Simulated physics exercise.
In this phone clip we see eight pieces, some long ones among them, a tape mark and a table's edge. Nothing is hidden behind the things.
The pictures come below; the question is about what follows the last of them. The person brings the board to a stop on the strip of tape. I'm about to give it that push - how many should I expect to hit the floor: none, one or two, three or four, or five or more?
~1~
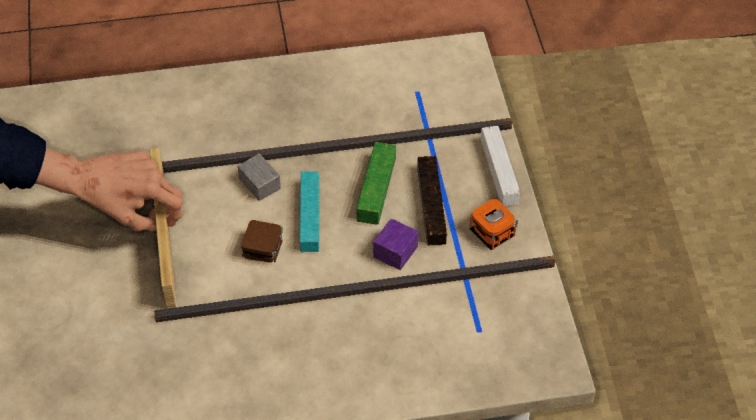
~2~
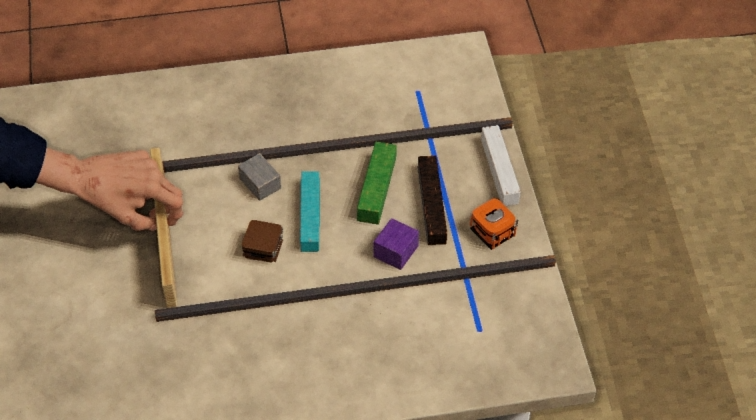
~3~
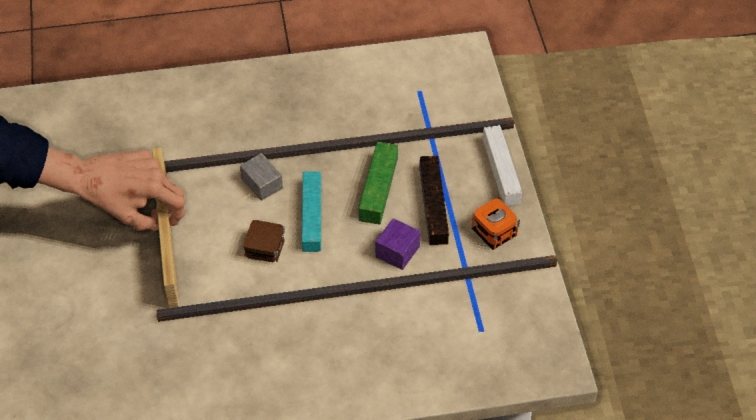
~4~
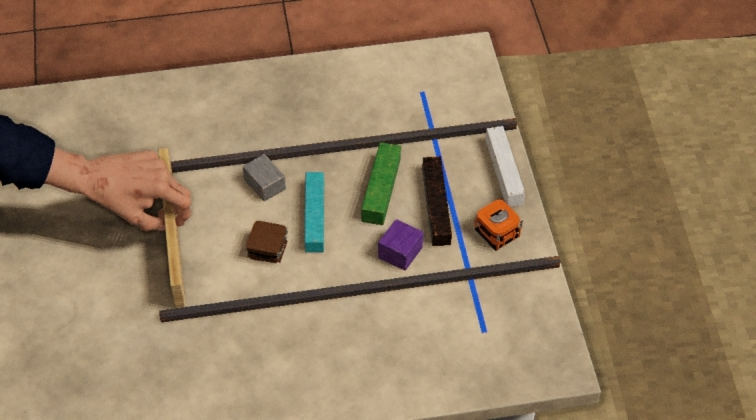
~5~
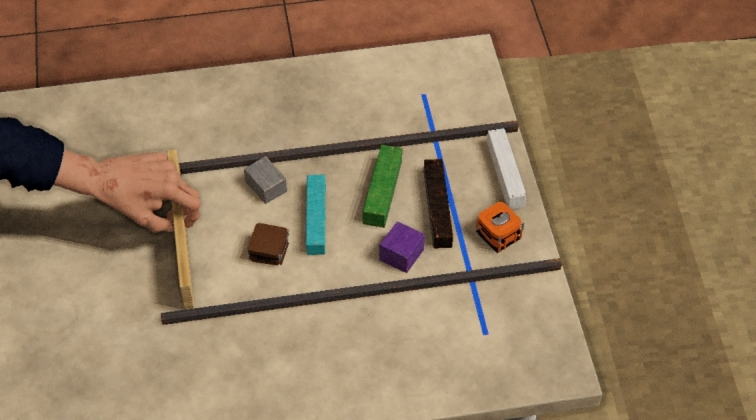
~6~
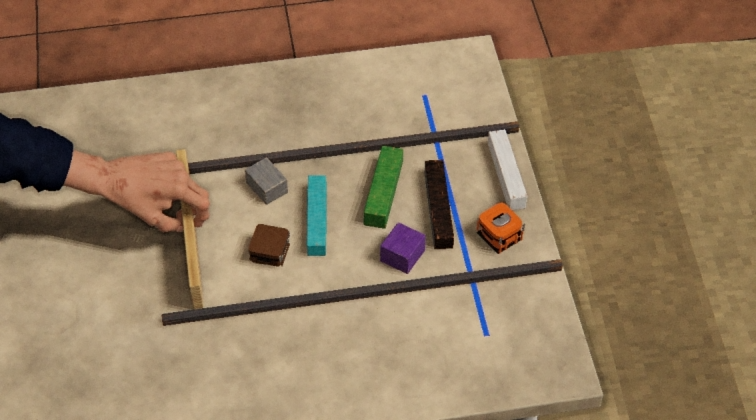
Expect one or two.
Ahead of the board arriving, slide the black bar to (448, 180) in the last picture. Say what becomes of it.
In that case it keeps its place.
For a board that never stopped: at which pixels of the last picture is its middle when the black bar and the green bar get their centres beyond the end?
The black bar puts it at (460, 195), the green bar at (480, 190).
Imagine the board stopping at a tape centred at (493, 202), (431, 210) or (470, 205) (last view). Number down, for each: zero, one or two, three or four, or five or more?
One after another: Three to four; none at all; either three or four.
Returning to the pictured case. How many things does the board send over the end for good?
It comes to 2.
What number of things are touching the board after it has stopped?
At rest, 3 are in contact.
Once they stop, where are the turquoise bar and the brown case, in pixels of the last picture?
The turquoise bar ends up near (490, 190), and the brown case near (473, 216).
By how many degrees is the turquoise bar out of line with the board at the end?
Angle: Around 5°.
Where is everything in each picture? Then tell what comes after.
In the first picture, white bar (500, 166); orange case (493, 224); black bar (432, 200); board (163, 227); tape (446, 203).
In the second picture, orange case (493, 224); brown case (262, 243).
In the third picture, black bar (434, 200); turquoise bar (312, 211).
In the fourth picture, white bar (505, 166); board (171, 227).
In the fifth picture, orange case (499, 227); grey block (266, 180).
In the sixth picture, white bar (507, 169); orange case (500, 228); black bar (439, 204); board (189, 228); tape (453, 207).
A little later, none off yet; white bar at rest near (507, 169); orange case at rest near (500, 228); black bar at rest near (439, 204).
Next, none off yet; white bar at rest near (508, 169); orange case shifted about its own width near (532, 226); black bar shifted a little near (496, 195).
When it is over, the number that fall off is one or two; down, orange case and white bar.
